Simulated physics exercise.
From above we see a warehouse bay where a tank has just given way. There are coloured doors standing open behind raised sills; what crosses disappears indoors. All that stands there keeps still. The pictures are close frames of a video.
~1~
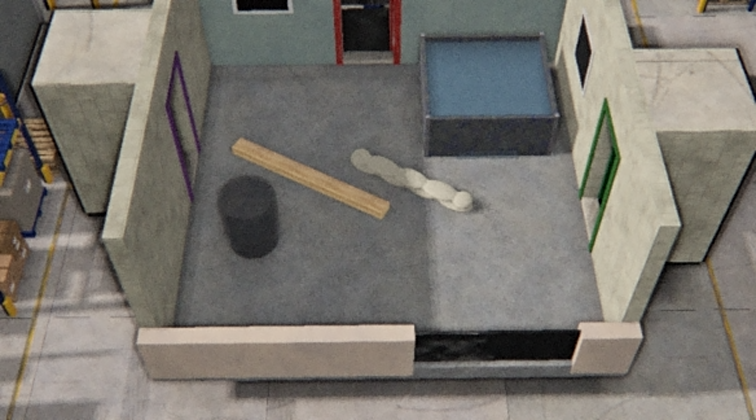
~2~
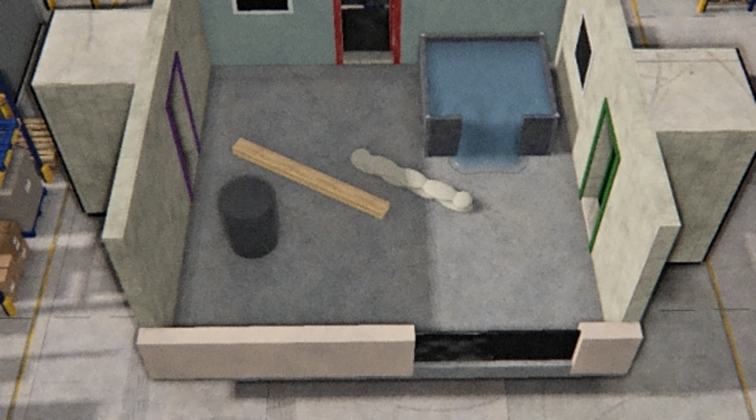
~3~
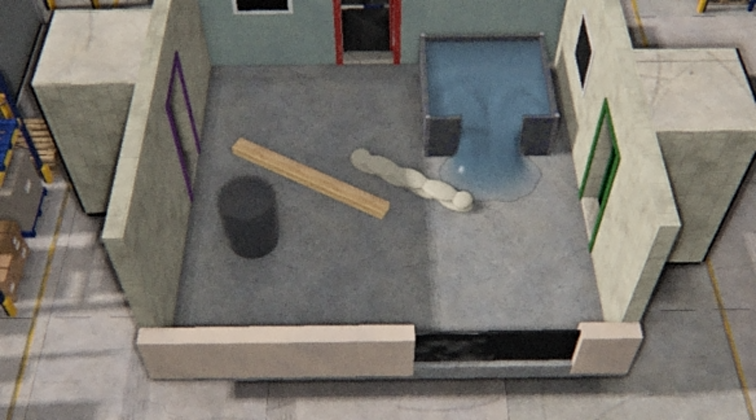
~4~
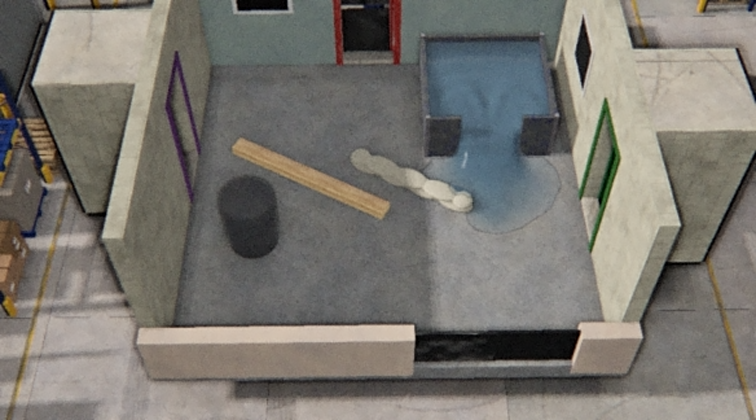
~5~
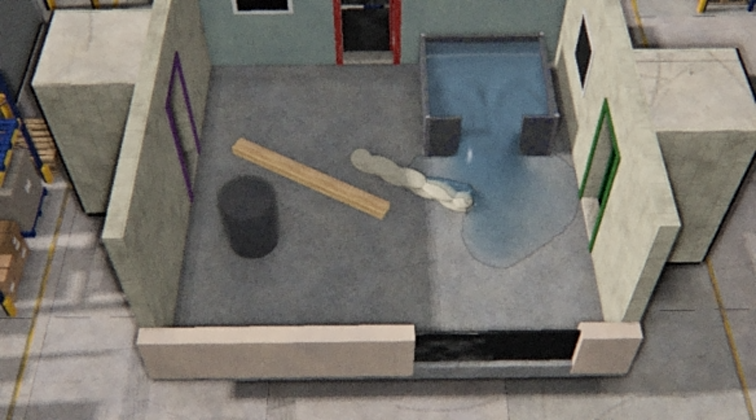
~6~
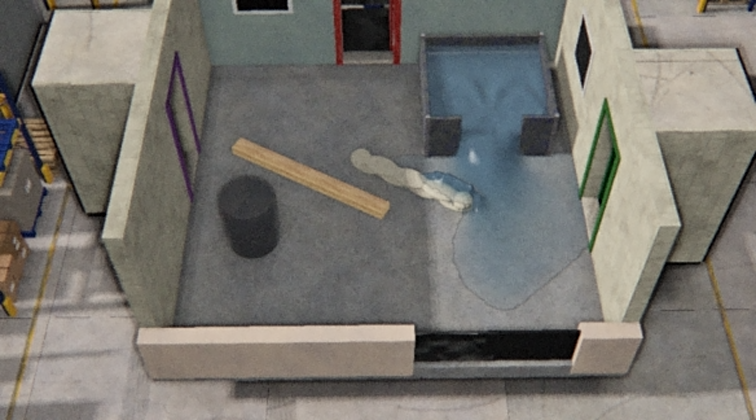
Water poured out through the front of a tank in the back right corner and spread across the grey floor toward the viewer, past the pale twisted barrier, while the plank and dark cylinder stayed still.
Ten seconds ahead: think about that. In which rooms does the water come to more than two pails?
Taking them in turn, the green door goes beyond two pails, the red door keeps to two pails or fewer, the purple door goes beyond two pails.
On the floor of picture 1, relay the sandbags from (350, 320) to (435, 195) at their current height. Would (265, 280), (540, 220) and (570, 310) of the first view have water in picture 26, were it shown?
Spot by spot: Inundated, inundated, inundated.
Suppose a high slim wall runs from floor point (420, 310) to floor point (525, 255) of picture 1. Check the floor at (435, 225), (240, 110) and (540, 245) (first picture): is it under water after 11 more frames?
Reading the points as listed, I get deluged, then left untouched, then deluged.
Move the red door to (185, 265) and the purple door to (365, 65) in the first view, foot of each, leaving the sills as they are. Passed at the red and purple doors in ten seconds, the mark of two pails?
So the red door ends up above and the purple door ends up below.
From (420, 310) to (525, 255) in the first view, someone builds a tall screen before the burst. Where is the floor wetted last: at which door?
The one in purple.
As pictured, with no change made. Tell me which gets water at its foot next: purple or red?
It's the door marked red.
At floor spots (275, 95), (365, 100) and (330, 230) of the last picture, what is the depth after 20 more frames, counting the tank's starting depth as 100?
Going place by place: 2 %, 2 % and 0 %.
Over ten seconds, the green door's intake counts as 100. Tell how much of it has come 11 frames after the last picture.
About 35 per cent.
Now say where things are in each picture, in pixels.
The tank at (487, 78) is whole and still, in the first picture.
Water pours out at (489, 140) and has run to (522, 164), in the second picture.
Water pours out at (489, 143) and has run to (515, 196), in the third picture.
Water pours out at (488, 144) and has run to (500, 230), in the fourth picture.
Water pours out at (489, 143) and has run to (508, 262), in the fifth picture.
Water pours out at (489, 142) and has run to (513, 303), in the sixth picture.
A moment on, water covers 35 % of the floor; the green door under two buckets in, the red door not reached, the purple door not reached.
Next, water covers 50 % of the floor; the green door over two buckets in, the red door not reached, the purple door not reached.
Then, water covers 60 % of the floor; the green door over two buckets in, the red door wet at the sill, nothing in, the purple door not reached.
Later, water covers 90 % of the floor; the green door far over two buckets in, the red door wet at the sill, nothing in, the purple door wet at the sill, nothing in.
In the end, water covers 95 % of the floor; the green door far over two buckets in, the red door wet at the sill, nothing in, the purple door over two buckets in.
